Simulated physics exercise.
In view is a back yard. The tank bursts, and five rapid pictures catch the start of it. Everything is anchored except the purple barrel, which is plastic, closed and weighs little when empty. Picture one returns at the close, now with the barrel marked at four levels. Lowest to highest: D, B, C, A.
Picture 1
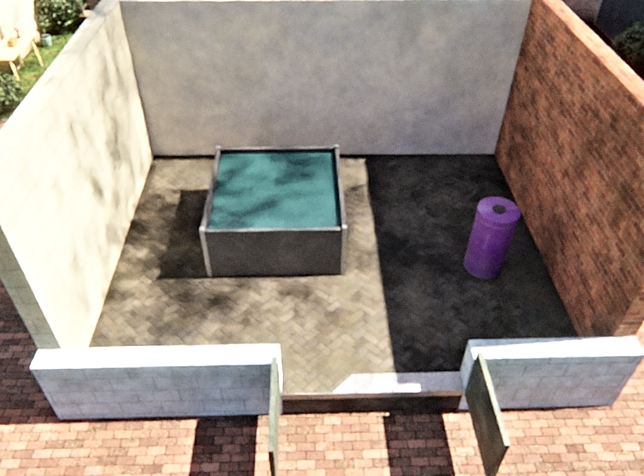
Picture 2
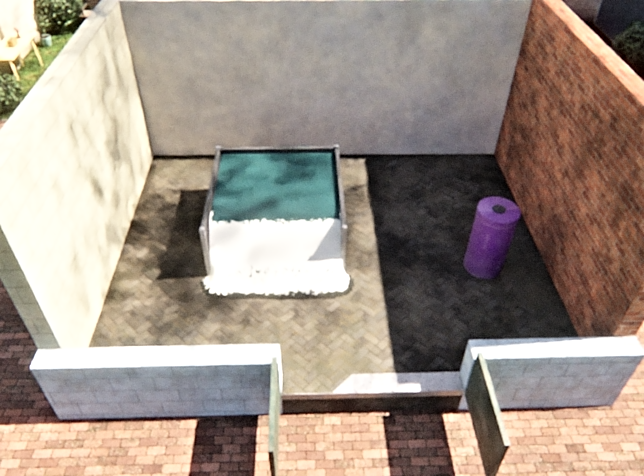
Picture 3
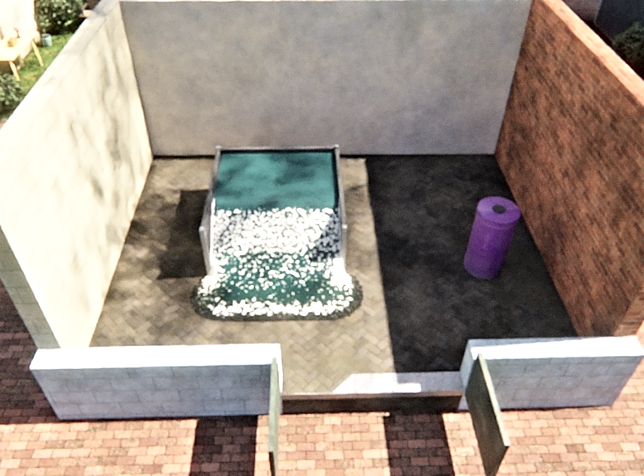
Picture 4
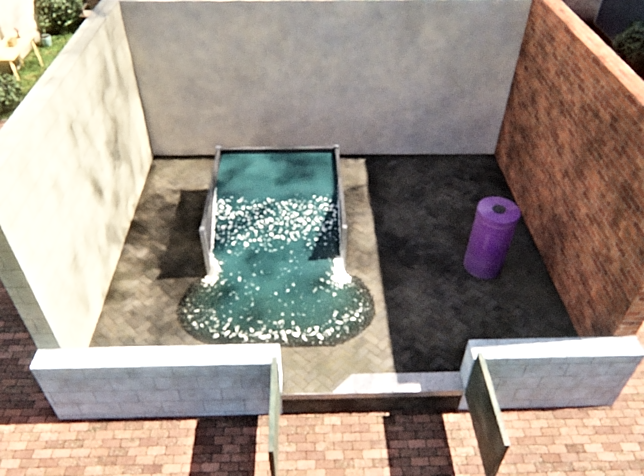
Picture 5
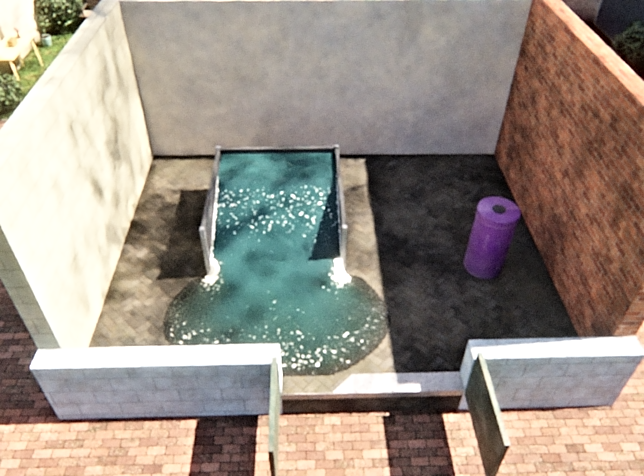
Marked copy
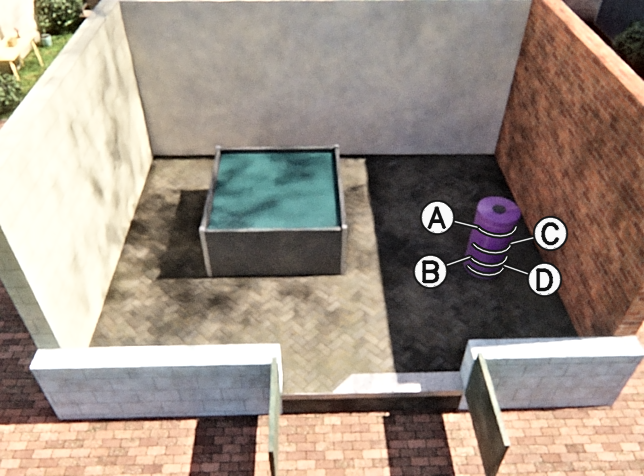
In the video, a walled back yard holds a full tank and a purple barrel; the tank's front side gives way and water pours out, foaming white at first, then spreading across the paving toward the open gate.
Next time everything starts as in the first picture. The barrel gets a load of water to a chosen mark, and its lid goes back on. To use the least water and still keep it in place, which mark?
D.
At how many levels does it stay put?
All of them.
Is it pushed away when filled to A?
No.
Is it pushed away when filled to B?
No.
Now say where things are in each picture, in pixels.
Lid of the purple barrel at (498, 209); tank full, its middle at (276, 190); open gate at (374, 345).
Water covers 3 % of the ground and is seen nearest the barrel at (345, 284).
Water covers 6 % of the ground and is seen nearest the barrel at (356, 296).
Water covers 11 % of the ground and is seen nearest the barrel at (361, 292).
Lid of the purple barrel at (498, 209); water covers 15 % of the ground and is seen nearest the barrel at (372, 300).
On the marked copy, A at (500, 235); B at (491, 265); C at (495, 252); D at (489, 274); from the bottom up D, B, C, A.
For level A, it does not move.
For level B, it does not move.
For level C, it does not move.
For level D, it does not move.
